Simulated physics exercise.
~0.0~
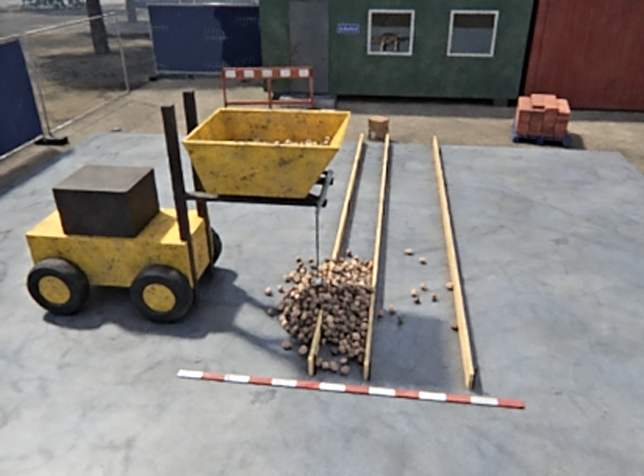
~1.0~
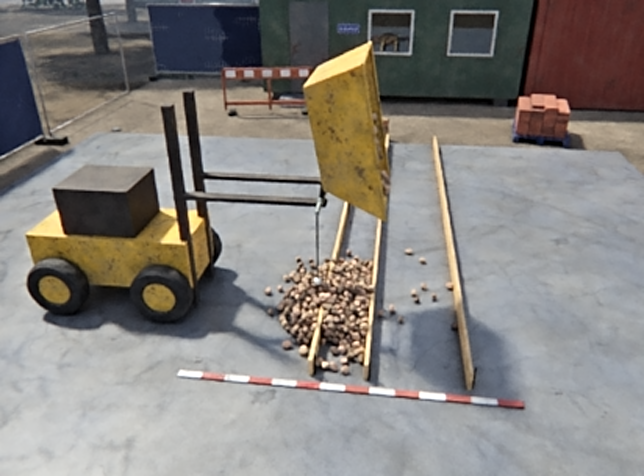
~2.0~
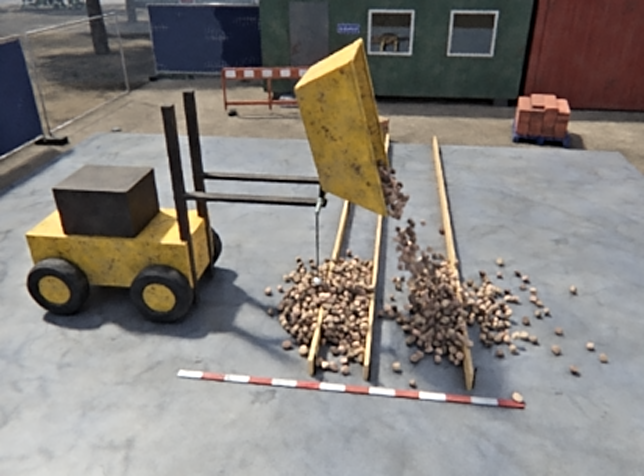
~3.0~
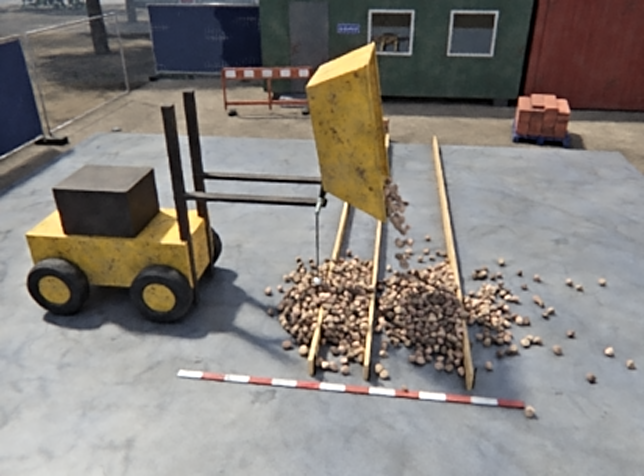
A small yellow loader with a dark box on its back stands at the left of a grey paved yard, seen from above, holding a yellow skip over a loose heap of brown stones. Three wooden boards lie on the ground beside a red and white staff, with a green cabin and orange bricks behind. The skip tips steeply to the right, its load at first staying inside. It rocks back and forward, and stones pour out between the right-hand boards, some scattering past the last one. The skip ends steeply tipped above the widened, spread heap.
